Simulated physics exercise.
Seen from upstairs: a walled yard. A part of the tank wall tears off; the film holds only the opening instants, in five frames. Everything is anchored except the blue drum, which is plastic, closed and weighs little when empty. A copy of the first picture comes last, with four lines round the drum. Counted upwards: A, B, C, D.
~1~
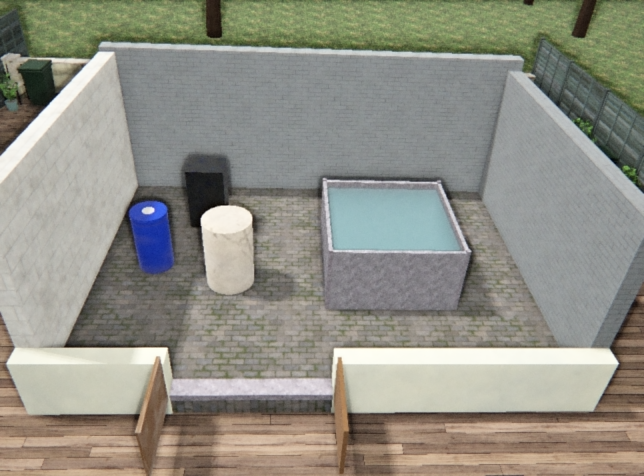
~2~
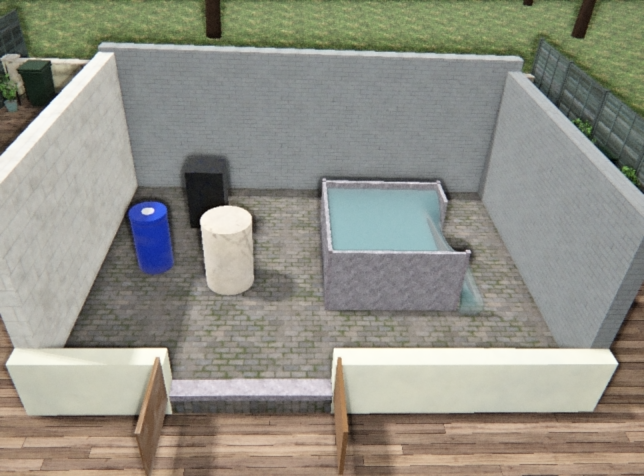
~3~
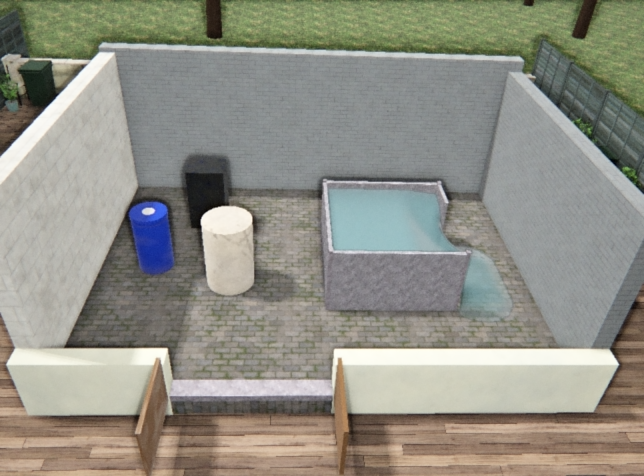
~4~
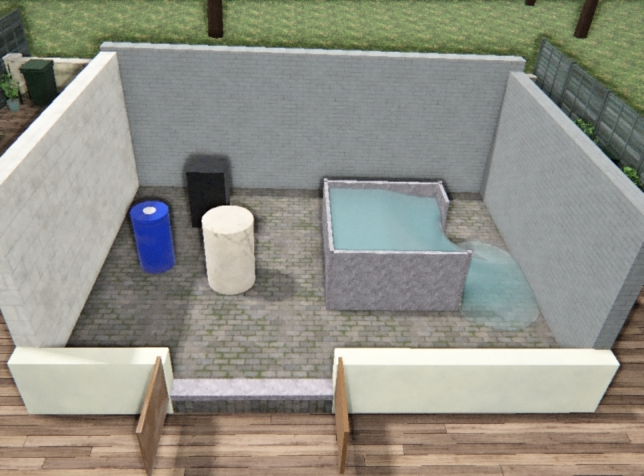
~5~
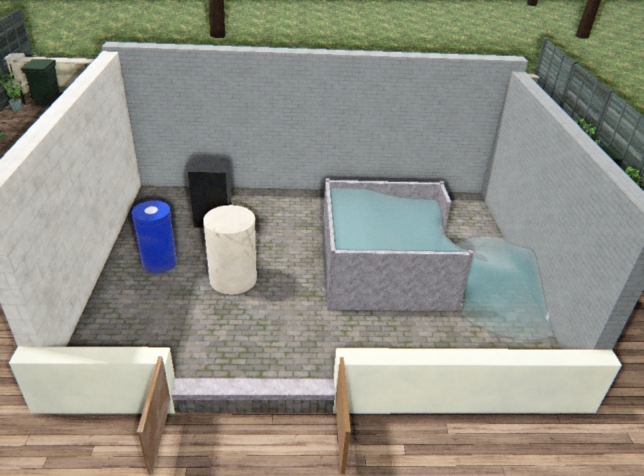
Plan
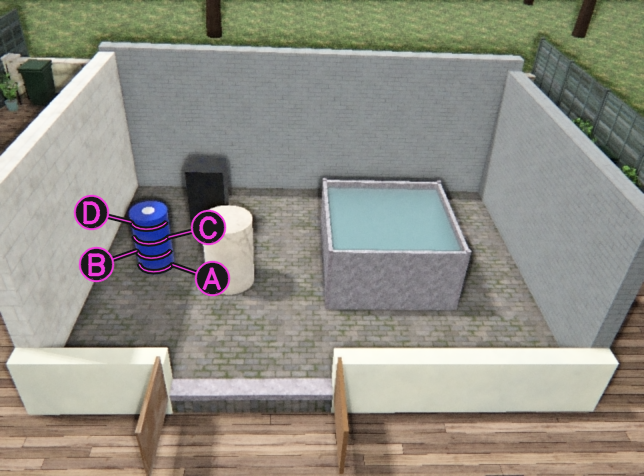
A full stone tank in a walled yard broke open on its right side, and water poured through the gap and spread across the paving, while the blue drum and pale cylinder stayed still.
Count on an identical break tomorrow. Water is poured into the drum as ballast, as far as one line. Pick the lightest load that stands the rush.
Take B.
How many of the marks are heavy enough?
Three.
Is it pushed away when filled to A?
Yes, that goes wrong.
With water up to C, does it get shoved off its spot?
No.
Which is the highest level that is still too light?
Here it is level A.
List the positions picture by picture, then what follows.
Lid of the blue drum at (148, 211); tank full, its middle at (390, 218); open gate at (252, 351), in the first picture.
In the second picture, 2 % of the ground under water, its edge towards the drum at (471, 311).
In the third picture, 5 % of the ground under water, its edge towards the drum at (472, 315).
In the fourth picture, 8 % of the ground under water, its edge towards the drum at (468, 310).
Lid of the blue drum at (151, 211); 10 % of the ground under water, its edge towards the drum at (465, 312), in the fifth picture.
In magenta, A at (153, 271); B at (151, 258); C at (148, 243); D at (145, 229); from the bottom up A, B, C, D.
If A is chosen, it is pushed about half its own width away.
If B is chosen, it does not move.
If C is chosen, it does not move.
If D is chosen, it does not move.
